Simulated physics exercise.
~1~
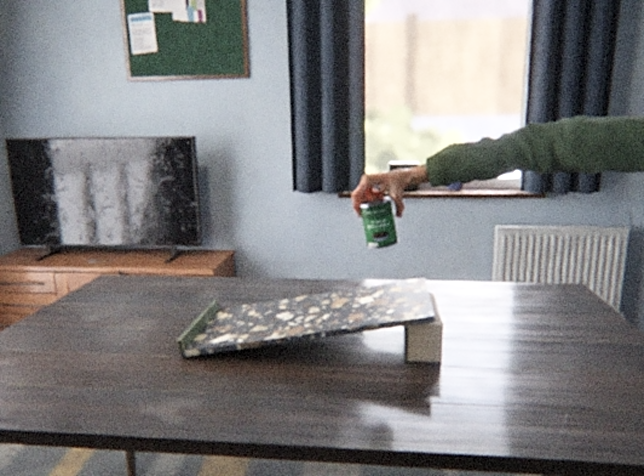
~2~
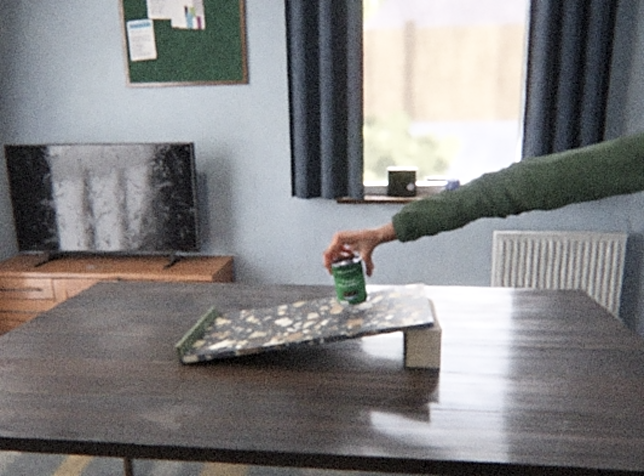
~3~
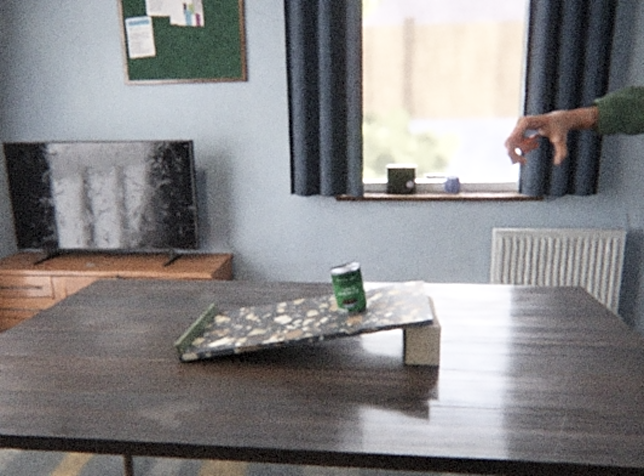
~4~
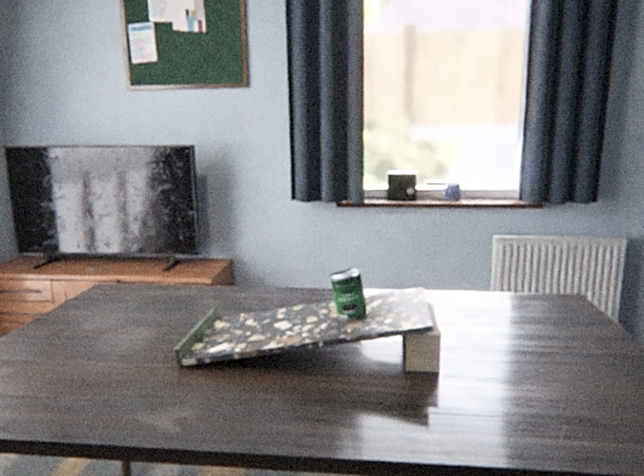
In a room with pale blue walls, a speckled board slopes down to the left on a dark table, its raised right end resting on a block, with a television and a curtained window behind. A hand in a green sleeve reaches in from the right, holding a green tin above the board. The hand moves the tin left and lowers it onto the upper part of the slope. It then lets go and draws back to the right, leaving the tin leaning slightly. With the arm out of view, the tin stays at rest where it was placed.
